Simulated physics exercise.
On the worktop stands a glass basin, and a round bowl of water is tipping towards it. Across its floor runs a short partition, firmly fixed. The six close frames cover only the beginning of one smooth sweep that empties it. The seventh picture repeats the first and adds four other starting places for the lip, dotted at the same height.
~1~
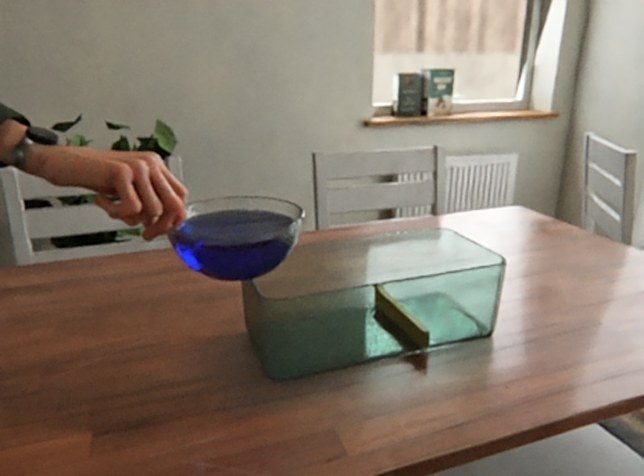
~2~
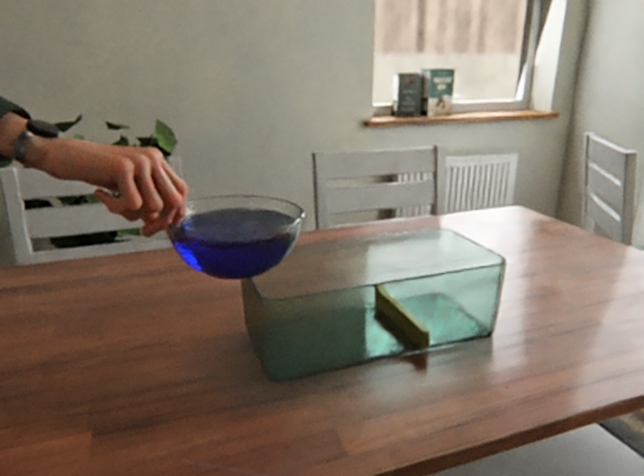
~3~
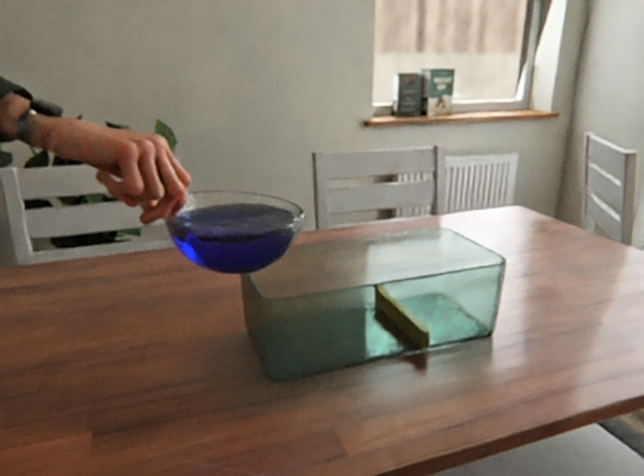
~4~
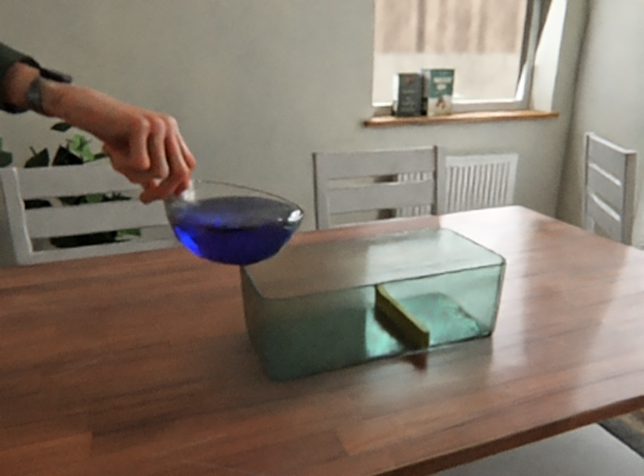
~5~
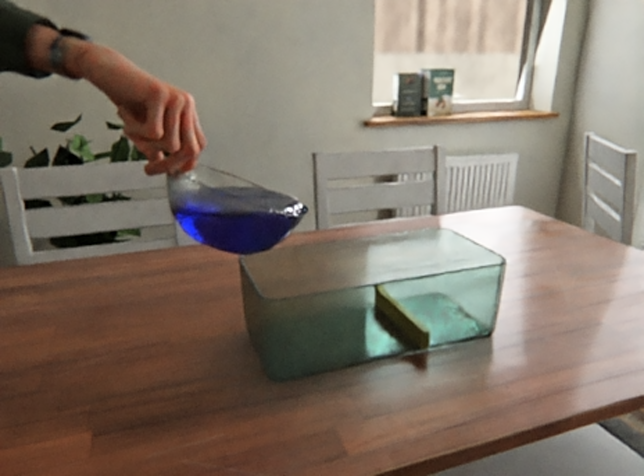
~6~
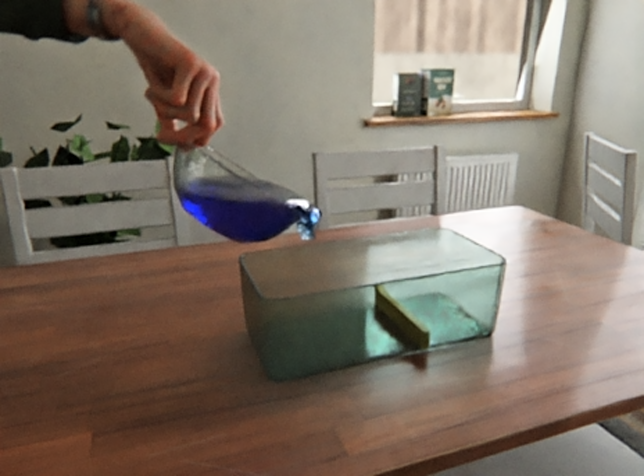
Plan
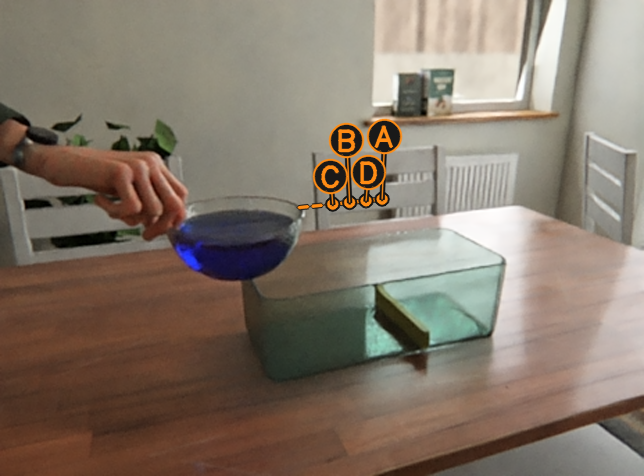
A hand with a dark sleeve and a wristband reaches in from the left, holding a clear round bowl of deep blue water above a brown wooden table, seen from slightly above by a still camera. A greenish glass basin with a short yellowish partition sits at centre, before pale chairs, a plant and a window. The hand rises, tilting the bowl rightward until water starts over its lip.
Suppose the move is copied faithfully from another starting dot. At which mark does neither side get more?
I would pick place C.
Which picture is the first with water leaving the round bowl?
In picture 5.
On the marked copy, A at (382, 199); B at (349, 202); C at (332, 204); D at (366, 200).
For place A, about 38 % ends left of the wall and 61 % right of it.
For place B, about 39 % ends left of the wall and 60 % right of it.
For place C, about 48 % ends left of the wall and 51 % right of it.
For place D, about 35 % ends left of the wall and 63 % right of it.
